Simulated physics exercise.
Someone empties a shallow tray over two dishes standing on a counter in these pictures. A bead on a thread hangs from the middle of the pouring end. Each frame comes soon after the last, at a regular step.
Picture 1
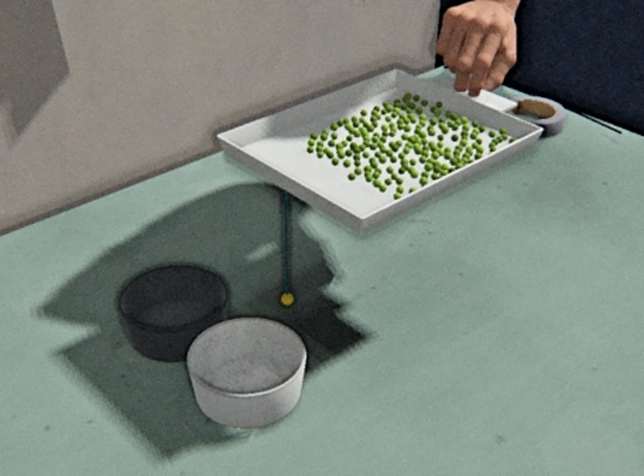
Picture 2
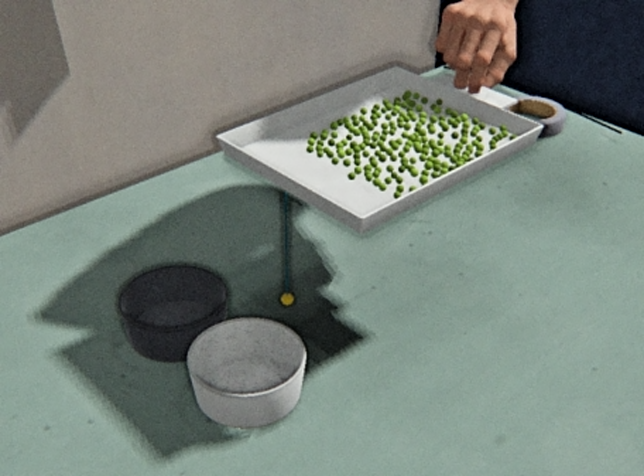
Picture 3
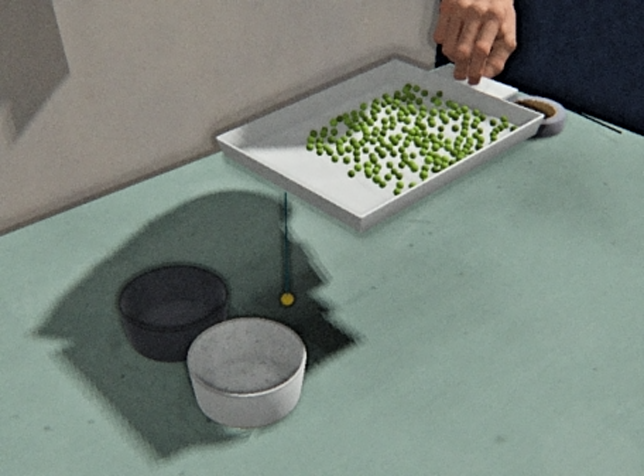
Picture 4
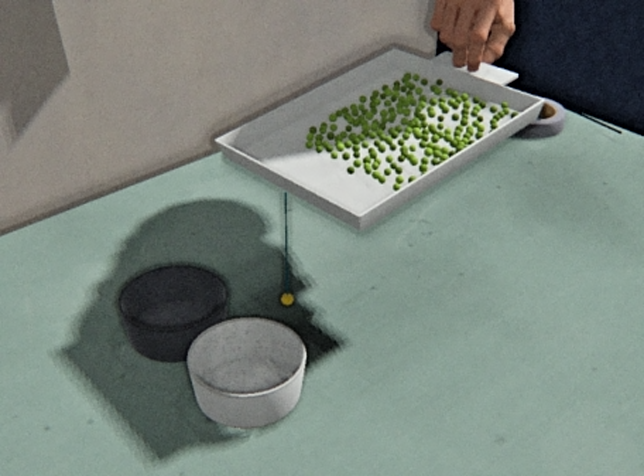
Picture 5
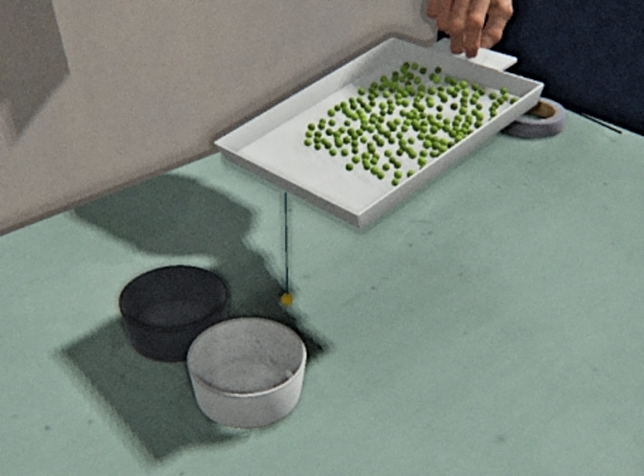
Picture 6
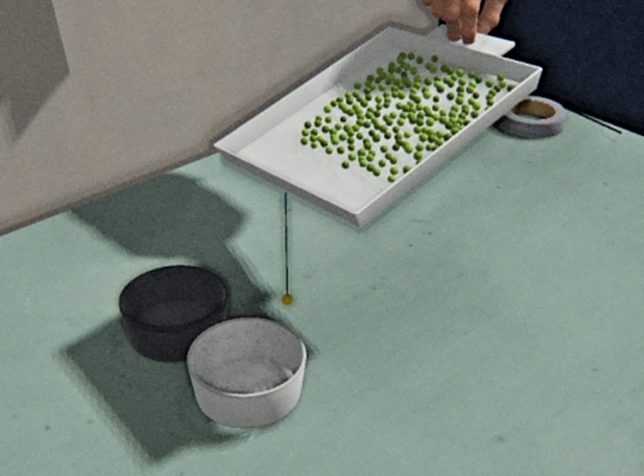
White tray of green peas tilting gradually as a hand raises its far end above a green counter with two round dishes.
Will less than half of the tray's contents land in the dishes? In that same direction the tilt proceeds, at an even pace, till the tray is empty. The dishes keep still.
No, more than half gets in.
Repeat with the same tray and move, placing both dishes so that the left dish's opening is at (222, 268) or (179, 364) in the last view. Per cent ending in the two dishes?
In turn 70 and 0 in a hundred.
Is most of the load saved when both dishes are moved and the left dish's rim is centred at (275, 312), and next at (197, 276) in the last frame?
Result, first setup: A minority share; second setup: A majority share.
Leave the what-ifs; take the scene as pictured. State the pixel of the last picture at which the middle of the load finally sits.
The centre comes to rest close to (188, 329).
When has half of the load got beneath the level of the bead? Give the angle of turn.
It's turned some 105 degrees by then.
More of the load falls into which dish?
It's the left side.
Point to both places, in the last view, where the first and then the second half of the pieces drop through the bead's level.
Early-half point (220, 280); late-half point (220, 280).
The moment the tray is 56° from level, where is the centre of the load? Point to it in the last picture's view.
Roughly at (263, 161).
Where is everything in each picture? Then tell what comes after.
Corners of the pouring end at (225, 136) and (363, 214), level; middle of the load at (411, 140), dried peas; left dish at (130, 334); right dish at (201, 397); bead on its thread at (287, 299), in the first frame.
Corners of the pouring end at (224, 136) and (362, 213), level; middle of the load at (411, 138), in the second frame.
Corners of the pouring end at (224, 137) and (361, 212), tipped barely, lowest at the left corner; middle of the load at (412, 133), in the third frame.
Corners of the pouring end at (223, 139) and (360, 211), tipped a little, lowest at the left corner; middle of the load at (411, 124), in the fourth frame.
Corners of the pouring end at (222, 142) and (358, 210), tipped a little, lowest at the left corner; middle of the load at (410, 116), in the fifth frame.
Corners of the pouring end at (221, 144) and (356, 209), tipped clearly, lowest at the left corner; middle of the load at (406, 109); left dish at (130, 334); right dish at (201, 397), in the sixth frame.
Soon, tray tipped steeply; nearly all on the tray; a small part in the left dish; a stray few in the air.
A while on, tray tipped right over; about two thirds on the tray; a stray few in the right dish; a small part in the left dish; a stray few outside both; a small part in the air.
Towards the end, tray tipped past a quarter turn; a small part in the right dish; about half in the left dish; about a third outside both.
Finally, tray tipped past a quarter turn; a small part in the right dish; about half in the left dish; about a third outside both.
